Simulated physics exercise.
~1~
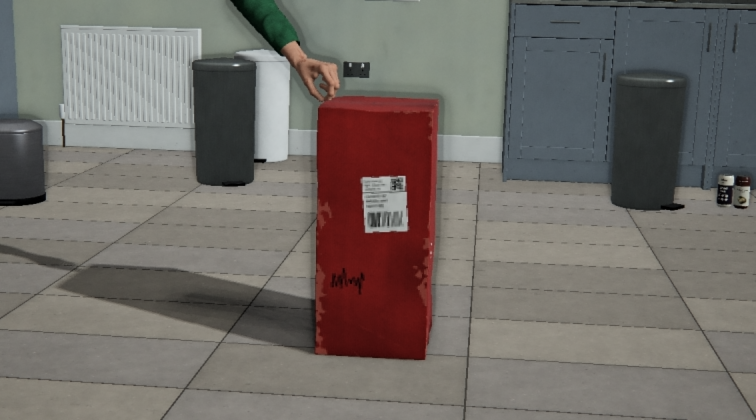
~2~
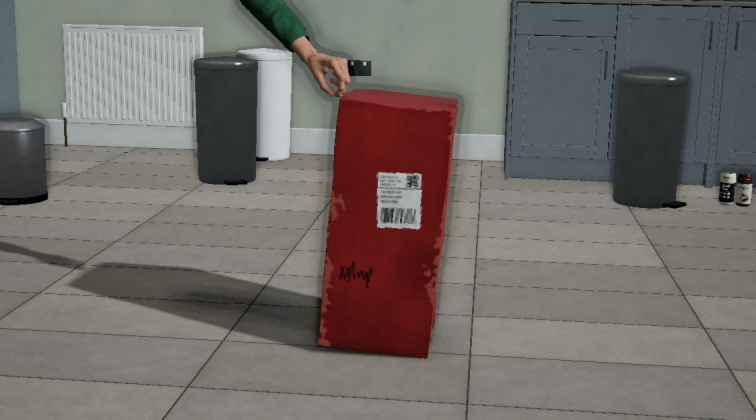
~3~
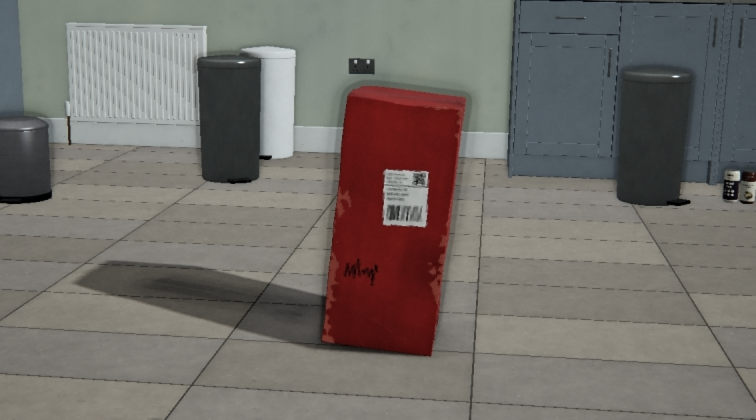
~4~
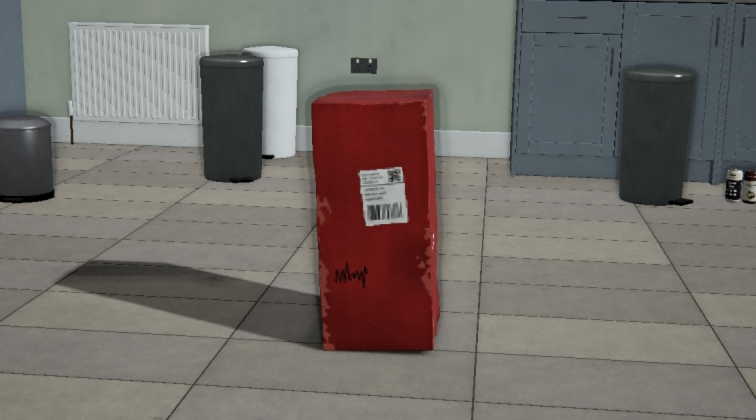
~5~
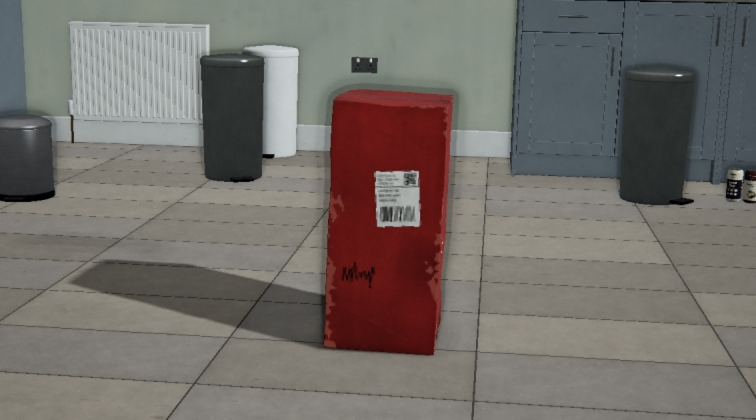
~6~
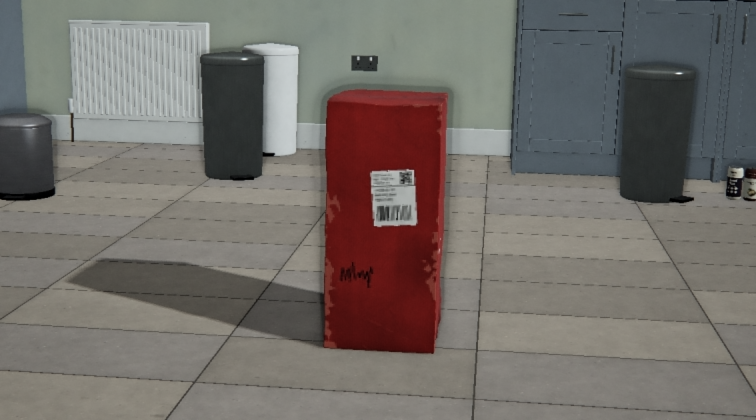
A tall red parcel with a white label and black scrawl stands on a grey tiled floor, seen from the front by a slightly swaying camera. Behind it are a white radiator, grey and white bins, and blue-grey cupboards on the right. A green-sleeved arm reaches in from the upper left, its hand at the parcel's top, and the parcel tips to the right. The hand withdraws out of view while the parcel leans. It rocks back to the left, then slightly right again, and finally settles upright on its base.
